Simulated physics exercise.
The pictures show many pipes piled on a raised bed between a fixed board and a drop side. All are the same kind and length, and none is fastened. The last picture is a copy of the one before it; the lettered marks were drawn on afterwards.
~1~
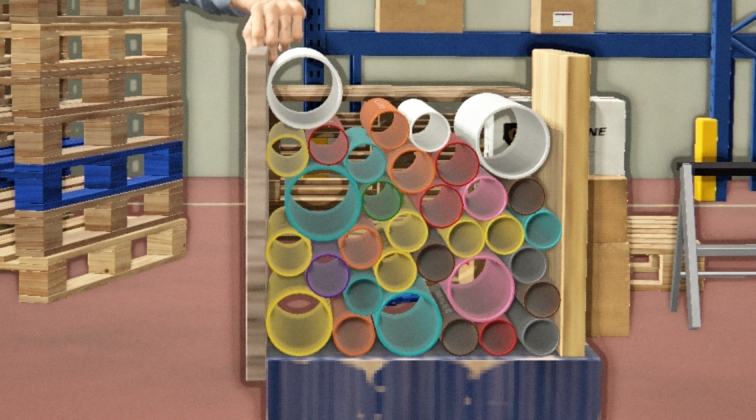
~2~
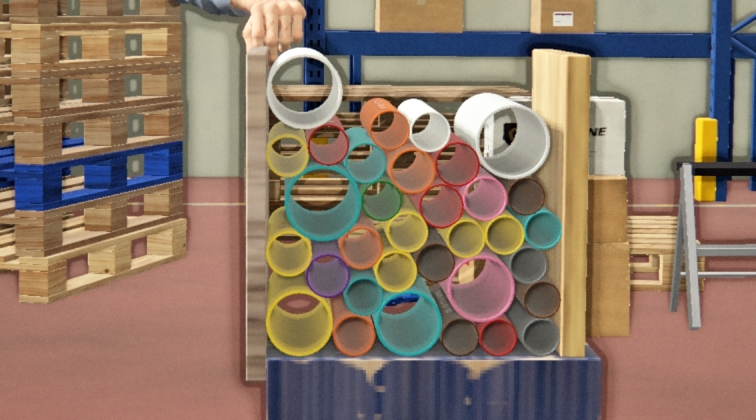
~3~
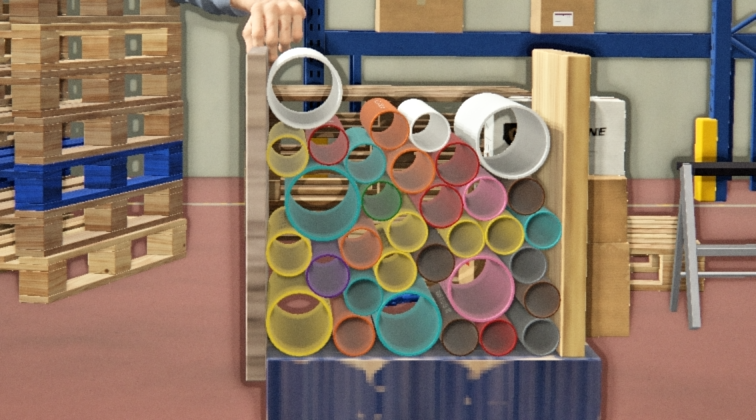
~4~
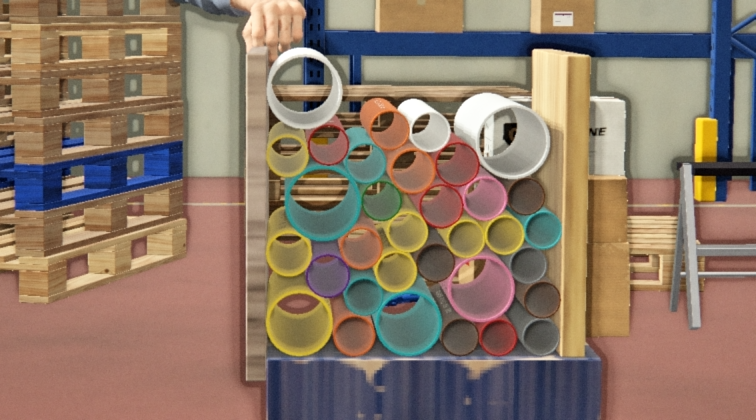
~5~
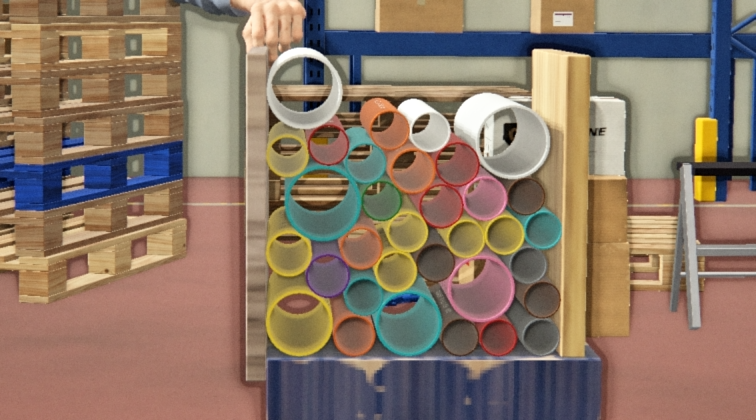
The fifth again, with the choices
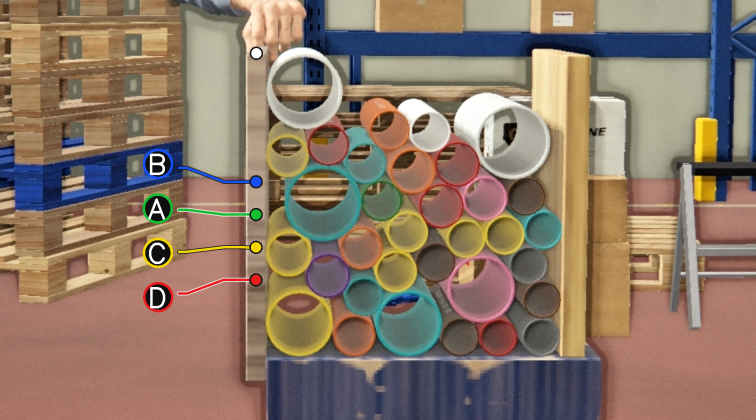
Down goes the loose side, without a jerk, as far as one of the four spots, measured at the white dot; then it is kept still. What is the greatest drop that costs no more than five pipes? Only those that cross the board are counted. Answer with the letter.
D is the limit.
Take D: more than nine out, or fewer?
Fewer than nine.
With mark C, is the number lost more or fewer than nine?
At C, fewer than nine.
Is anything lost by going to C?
At C: Yes.
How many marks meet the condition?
Four of the four.
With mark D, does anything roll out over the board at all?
Yes.
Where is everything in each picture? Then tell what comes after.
In the first frame, side board (258, 201); a yellow pipe (299, 323); a grey pipe (541, 337).
In the second frame, a grey pipe (541, 337); a yellow pipe (396, 271).
In the third frame, a yellow pipe (407, 232); a red pipe (441, 206).
In the fourth frame, a turquoise pipe (366, 163); a white pipe (513, 142).
In the fifth frame, side board (258, 201); a yellow pipe (299, 323); a grey pipe (541, 337).
On the marked copy, A at (256, 215); B at (256, 182); C at (256, 247); D at (256, 280); the white dot at (257, 53).
Taking D. A third of the way, top of the board (266, 150).
Two thirds of the way, top of the board (266, 257).
When it is over, top of the board (266, 279), two out over the board.
As for the rest, A two out over the board; B one out over the board; C two out over the board.
